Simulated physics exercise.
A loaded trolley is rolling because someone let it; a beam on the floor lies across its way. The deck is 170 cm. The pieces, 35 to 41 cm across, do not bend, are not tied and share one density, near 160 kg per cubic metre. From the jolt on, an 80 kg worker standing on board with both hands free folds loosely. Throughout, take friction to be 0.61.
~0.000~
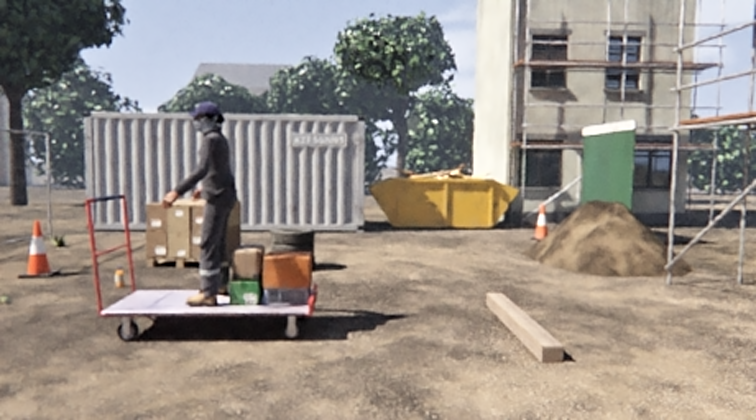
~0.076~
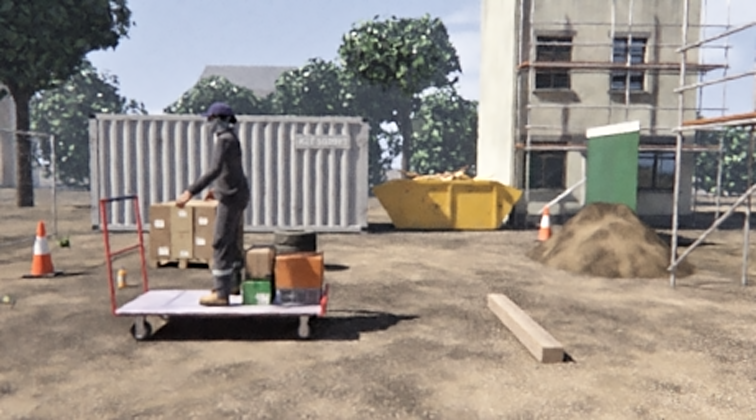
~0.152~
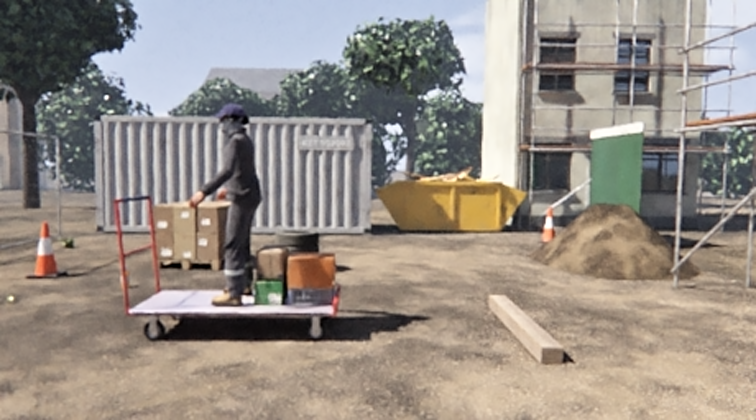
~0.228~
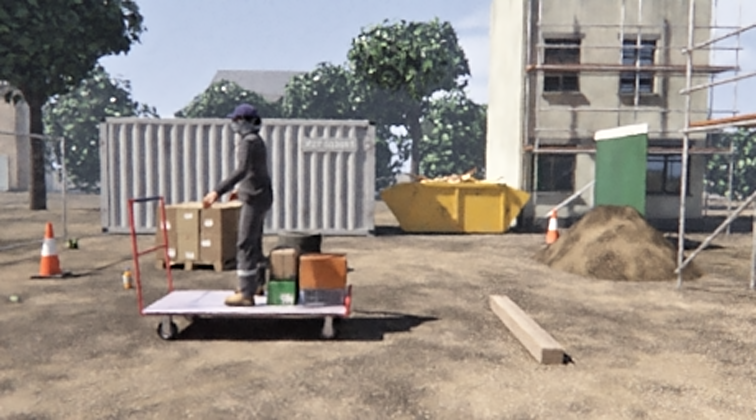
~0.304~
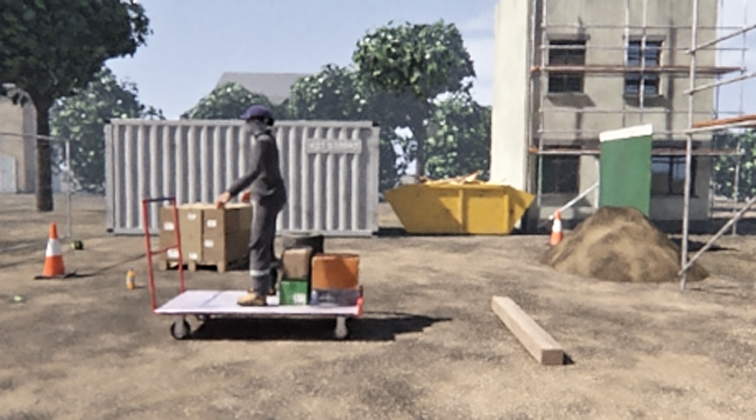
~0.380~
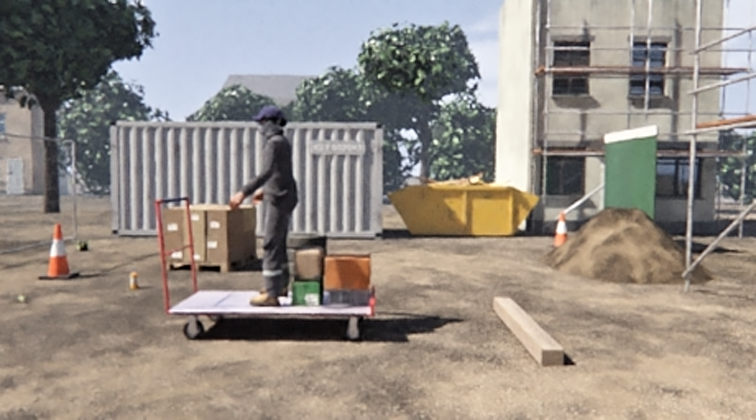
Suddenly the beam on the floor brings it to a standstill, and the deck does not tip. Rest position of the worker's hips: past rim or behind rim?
Past rim.
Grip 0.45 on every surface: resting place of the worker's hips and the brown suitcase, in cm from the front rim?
Then the hips would end 50 past and the brown one 20 past.
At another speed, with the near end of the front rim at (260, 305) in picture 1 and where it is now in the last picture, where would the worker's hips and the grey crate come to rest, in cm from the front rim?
In that run the hips finish 80 cm beyond the rim while grey stops 20 cm short of it.
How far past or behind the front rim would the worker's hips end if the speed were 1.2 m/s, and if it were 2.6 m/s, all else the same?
20 cm behind, then 60 cm past.
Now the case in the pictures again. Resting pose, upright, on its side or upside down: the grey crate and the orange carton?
At rest: Grey standing; orange inverted.
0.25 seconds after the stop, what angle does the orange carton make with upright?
About 10° from upright.
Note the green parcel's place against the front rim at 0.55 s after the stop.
Roughly 50 cm short of the front rim.
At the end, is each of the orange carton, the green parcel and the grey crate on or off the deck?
End state - orange: Comes away, green: Stays put, grey: Stays put.
Impact comes at 1.37 s.
After 1.92 s the worker's hips are 7 cm behind the rim, near (518, 239) in the last picture's view.
After 2.37 s the worker's hips are 21 cm past the rim, near (547, 260) in the last picture's view.
Final state at 5.4 s, past the rim, brown suitcase, orange carton and the worker's hips; behind it, green parcel and grey crate.
